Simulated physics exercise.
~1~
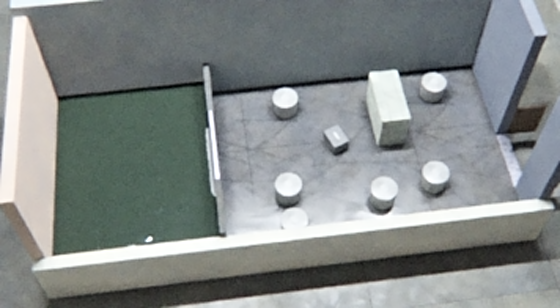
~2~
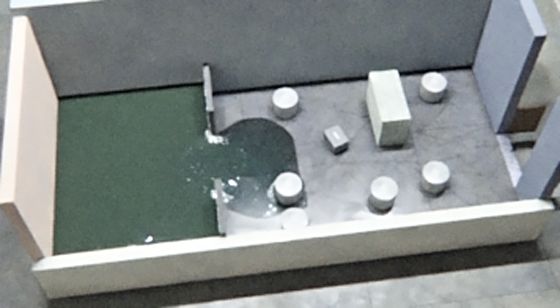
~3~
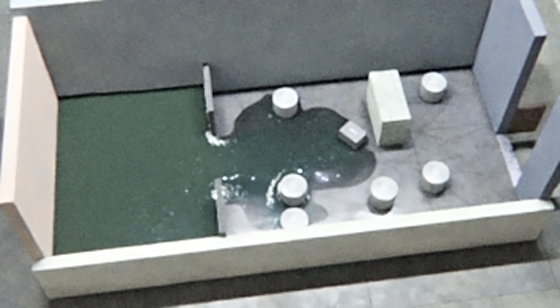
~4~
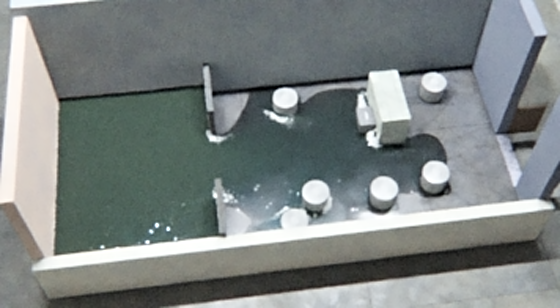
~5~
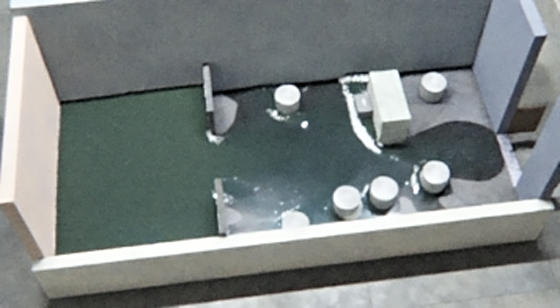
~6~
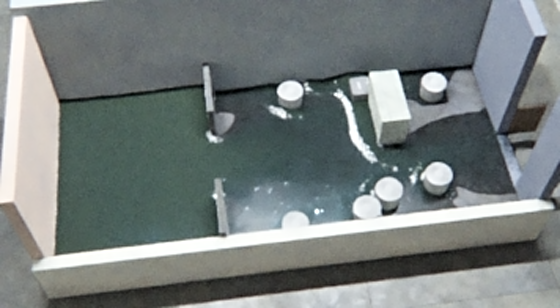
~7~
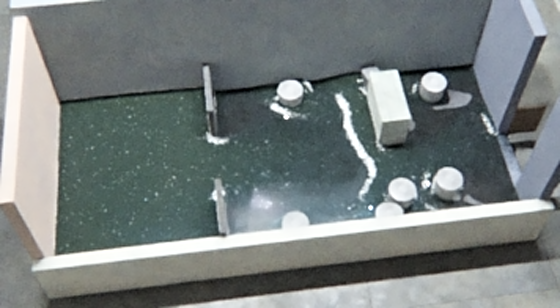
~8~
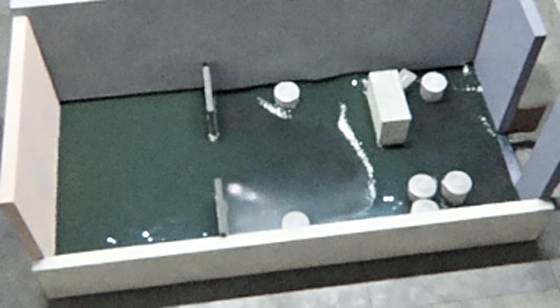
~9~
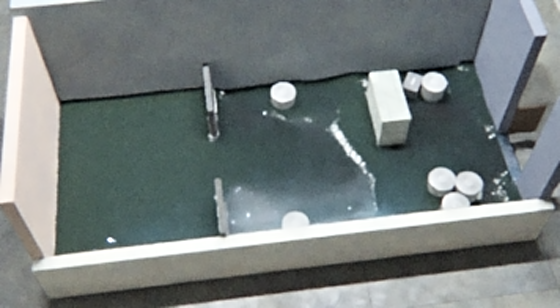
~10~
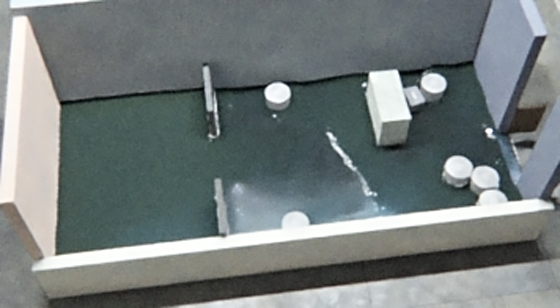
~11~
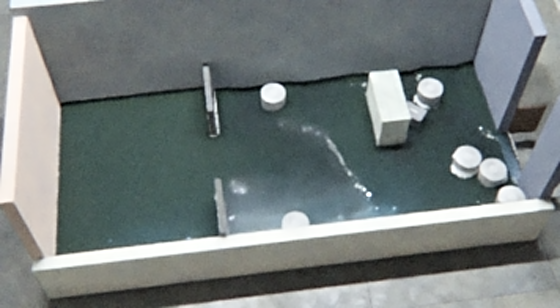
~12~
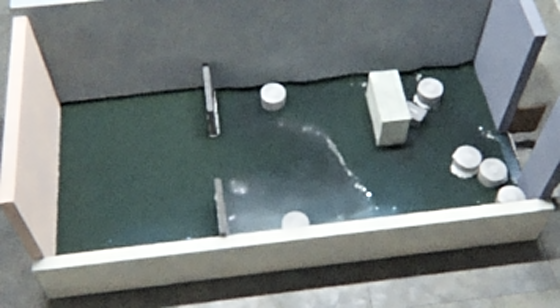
The clip opens on a high view of a walled basement, with dark green water held left of a divider and pale round tubs, a small box and a tall block on the dry grey floor to the right. Water bursts through a gap in the divider and spreads rightward, pushing the small box against the block and carrying a front tub right. The box slips up and around behind the block as that tub closes in on two others. Water covers the floor, and the three drift toward the right wall. Finally, they sit near its opening, the box resting beside a back tub.
